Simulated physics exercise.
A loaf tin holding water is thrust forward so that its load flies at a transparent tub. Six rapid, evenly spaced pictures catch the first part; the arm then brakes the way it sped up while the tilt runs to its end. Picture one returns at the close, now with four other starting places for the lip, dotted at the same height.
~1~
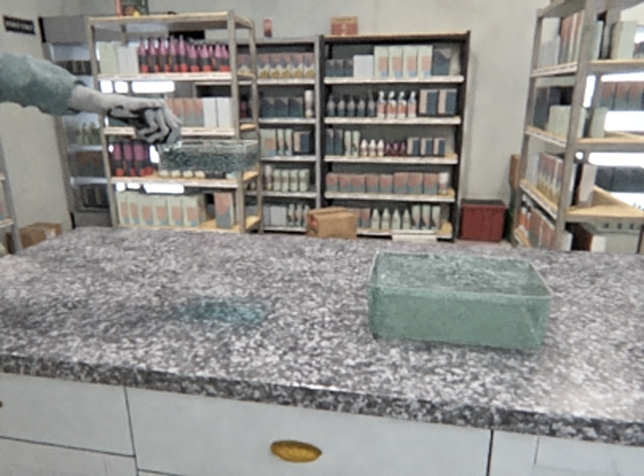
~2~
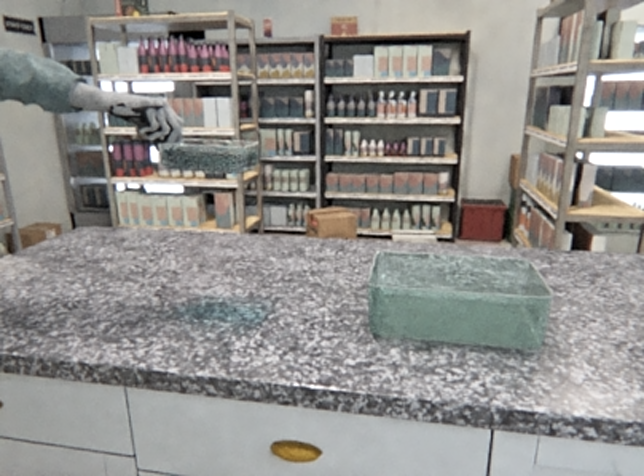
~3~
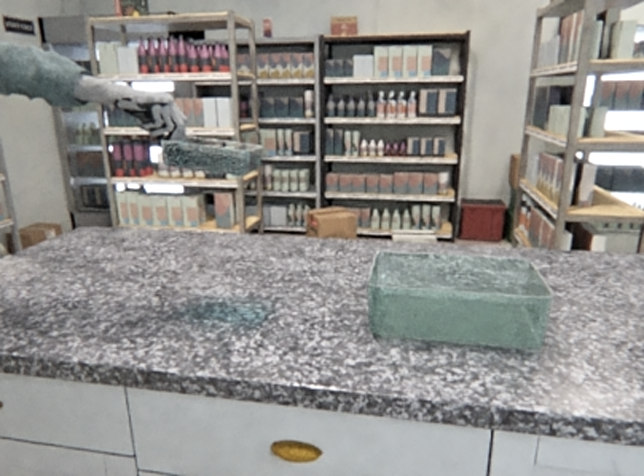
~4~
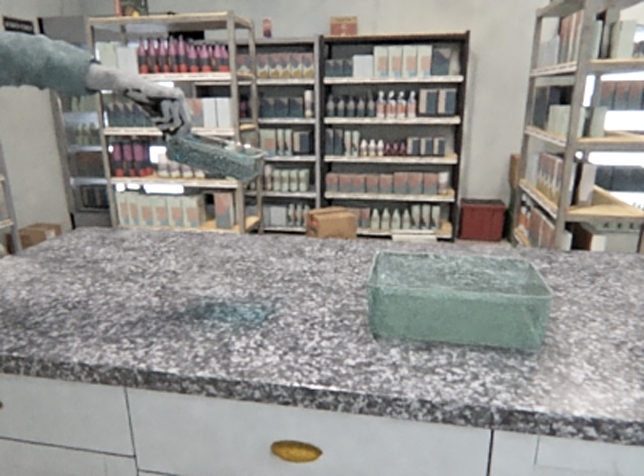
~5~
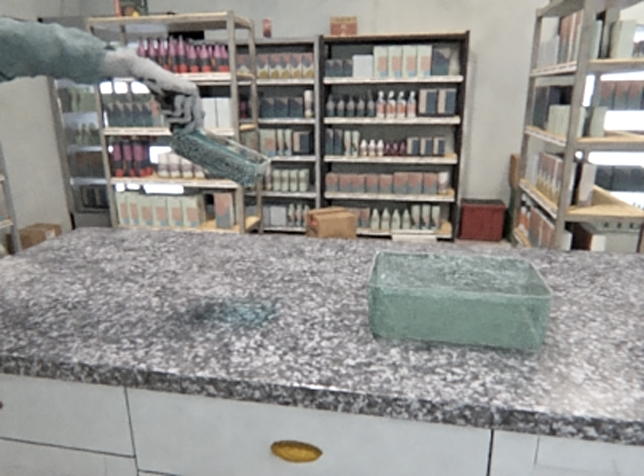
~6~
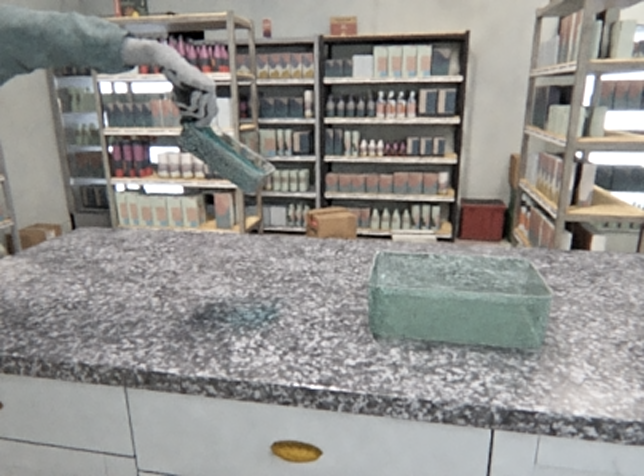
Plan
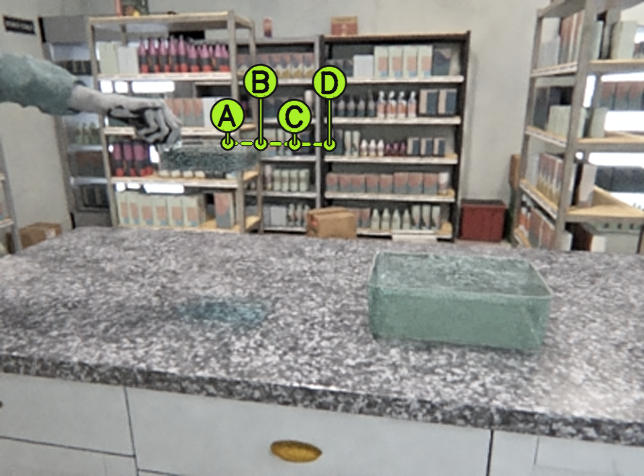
A grey-green arm reaches in from the left, its hand holding a small, translucent greenish container level above a speckled grey counter. The fixed, slightly raised view across the counter shows a larger clear green-tinted tub on the right, white drawers below, and shelves of bottles and boxes behind. The arm edges rightward and the hand lifts, tilting the container progressively steeper, its right end downward.
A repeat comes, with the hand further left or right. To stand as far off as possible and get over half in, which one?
C.
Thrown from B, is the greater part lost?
Yes.
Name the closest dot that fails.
That is dot B.
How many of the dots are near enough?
Two of the four.
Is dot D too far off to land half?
No, not at all.
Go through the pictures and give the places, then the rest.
Upright, lip at (251, 143); tub from (368, 332) to (543, 347); nothing has left yet, in the first picture.
Upright, lip at (252, 144); nothing has left yet, in the second picture.
Tipped about 6°, lip at (255, 148); nothing has left yet, in the third picture.
Tipped about 14°, lip at (259, 155); nothing has left yet, in the fourth picture.
Tipped about 23°, lip at (264, 162); nothing has left yet, in the fifth picture.
Tipped about 35°, lip at (269, 171); water is over the rim, down to (199, 121), in the sixth picture.
In lime, A at (227, 143); B at (260, 143); C at (294, 144); D at (329, 144).
With A, about 0 % lands in the tub, 99 % falls short.
With B, about 15 % lands in the tub, 82 % falls short and 3 % goes beside or beyond.
With C, about 72 % lands in the tub, 21 % falls short and 8 % goes beside or beyond.
With D, about 84 % lands in the tub, 5 % falls short and 12 % goes beside or beyond.
